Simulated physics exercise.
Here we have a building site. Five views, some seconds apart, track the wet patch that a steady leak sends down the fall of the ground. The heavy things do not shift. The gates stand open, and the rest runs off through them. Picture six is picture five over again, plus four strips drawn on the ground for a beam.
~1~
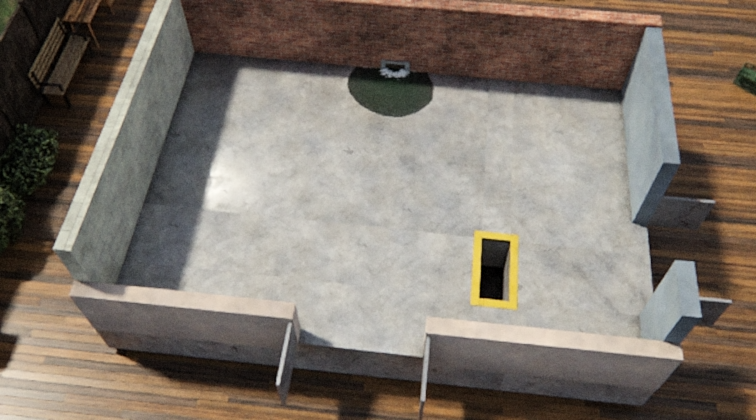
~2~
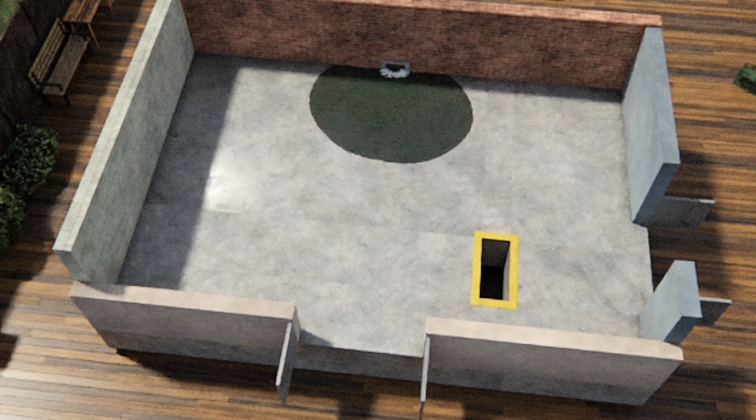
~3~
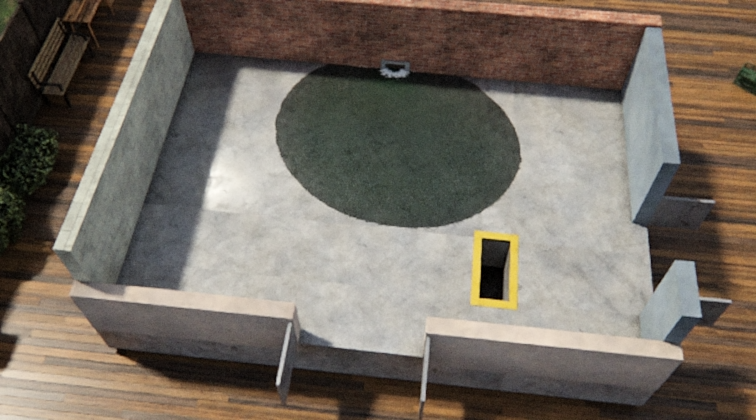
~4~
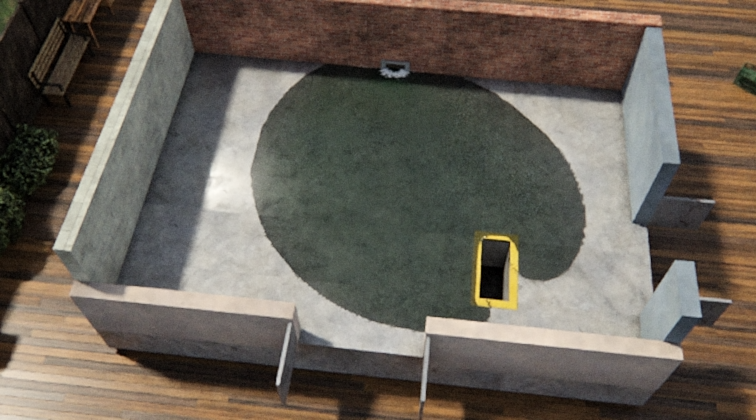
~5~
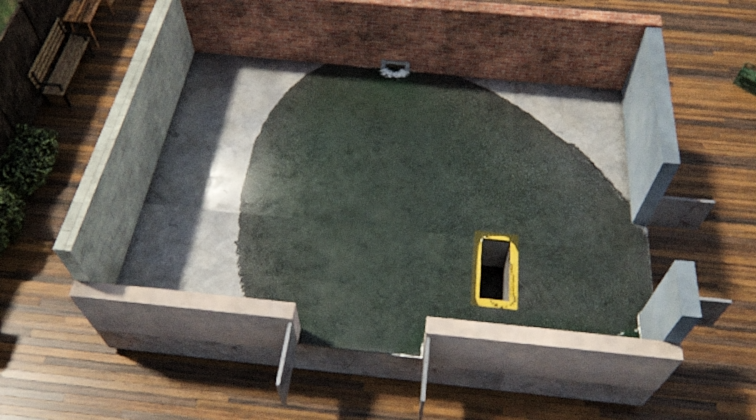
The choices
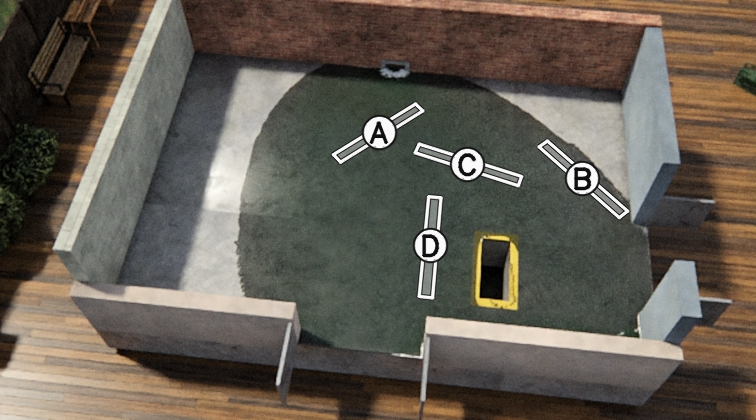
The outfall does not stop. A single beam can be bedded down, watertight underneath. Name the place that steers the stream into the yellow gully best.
The best spot is B.
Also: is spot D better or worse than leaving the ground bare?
Worse.
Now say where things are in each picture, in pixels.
Outfall at (395, 66); yellow gully at (495, 269); open gate at (636, 267); open gate at (362, 335); water covers 3 % of the ground and shows as far out as (387, 111); yellow gully still dry.
Water covers 12 % of the ground and shows as far out as (387, 158); yellow gully still dry.
Water covers 26 % of the ground and shows as far out as (436, 221); yellow gully still dry.
Water covers 47 % of the ground and shows as far out as (457, 302); yellow gully taking water.
Water covers 63 % of the ground and shows as far out as (644, 308); yellow gully taking water.
On the marked copy, A from (337, 158) to (419, 107); B from (543, 143) to (623, 214); C from (417, 148) to (519, 181); D from (425, 297) to (434, 197).
If A is chosen, about 19 % of the stream runs into the yellow gully, about 81 % out by the gates.
If B is chosen, about 31 % of the stream runs into the yellow gully, about 69 % out by the gates.
If C is chosen, about 22 % of the stream runs into the yellow gully, about 78 % out by the gates.
If D is chosen, about 22 % of the stream runs into the yellow gully, about 78 % out by the gates.
